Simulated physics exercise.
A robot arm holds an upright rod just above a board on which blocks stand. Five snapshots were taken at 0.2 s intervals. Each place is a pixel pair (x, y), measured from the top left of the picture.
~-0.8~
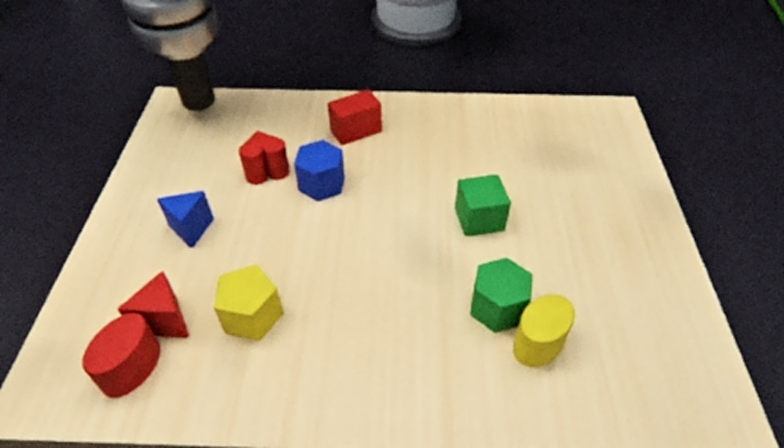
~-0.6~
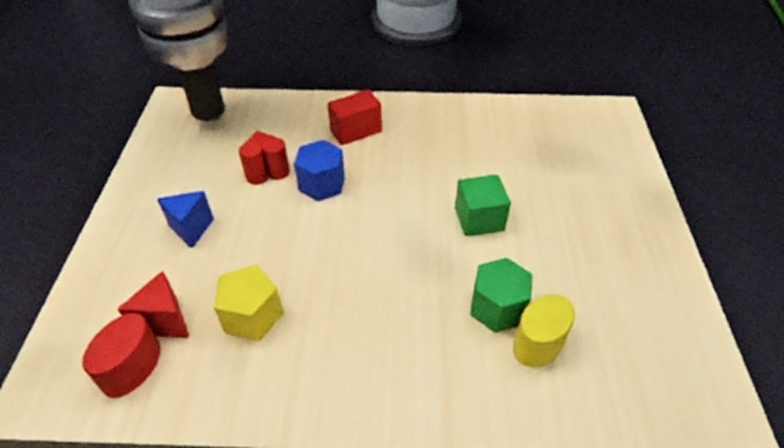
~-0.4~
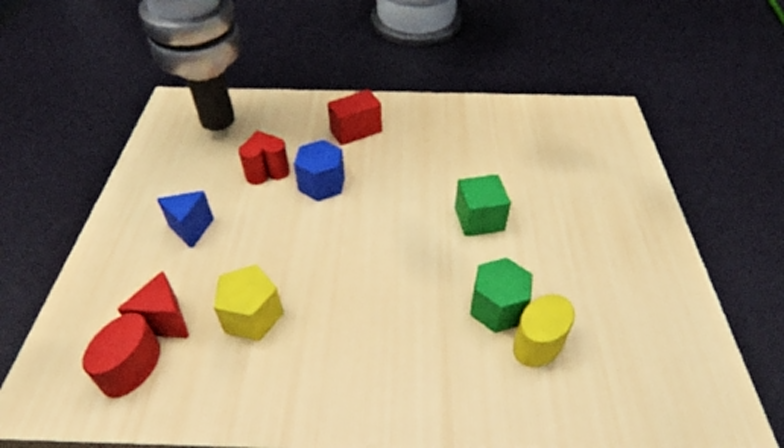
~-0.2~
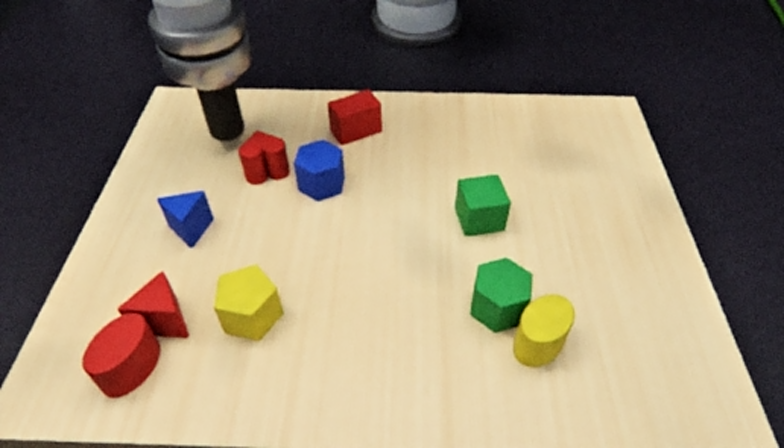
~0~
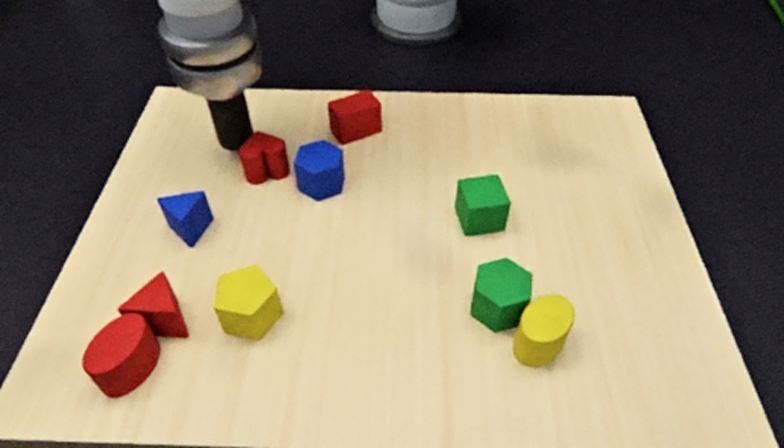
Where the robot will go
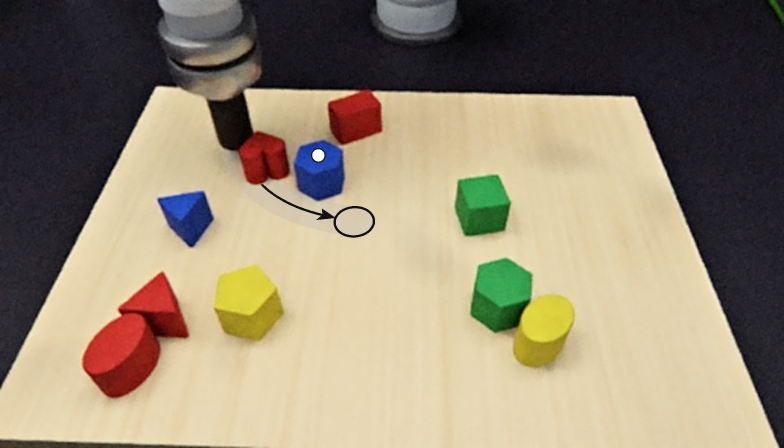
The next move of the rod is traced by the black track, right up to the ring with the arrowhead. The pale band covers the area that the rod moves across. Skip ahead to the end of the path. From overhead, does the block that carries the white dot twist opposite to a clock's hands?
The answer is yes.
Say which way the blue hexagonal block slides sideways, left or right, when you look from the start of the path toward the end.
Off to the left side.
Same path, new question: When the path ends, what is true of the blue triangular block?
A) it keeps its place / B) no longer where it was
Correct choice: A.
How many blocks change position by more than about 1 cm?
Two blocks shift.
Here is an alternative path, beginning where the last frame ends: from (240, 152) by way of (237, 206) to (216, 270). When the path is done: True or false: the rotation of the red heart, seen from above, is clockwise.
False.
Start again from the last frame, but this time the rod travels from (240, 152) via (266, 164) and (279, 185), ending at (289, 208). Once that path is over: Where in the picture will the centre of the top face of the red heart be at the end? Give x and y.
I'd say the red heart ends with its top centre at (295, 206).
Drawn move, from (240, 152) over (261, 184) and (301, 208) to (354, 221); the dot is on the blue hexagonal block.
What follows on the original path. One third of the way, rod (259, 172); red heart (286, 168), turned 15° anticlockwise; blue hexagonal block (334, 160), turned 30° anticlockwise.
Two thirds of the way, rod (299, 197); red heart (323, 198); blue hexagonal block (339, 161), turned 40° anticlockwise.
At the end, rod (354, 210); blue triangular block still; red heart (367, 221), turned 50° clockwise; blue hexagonal block (349, 160), turned 75° anticlockwise.
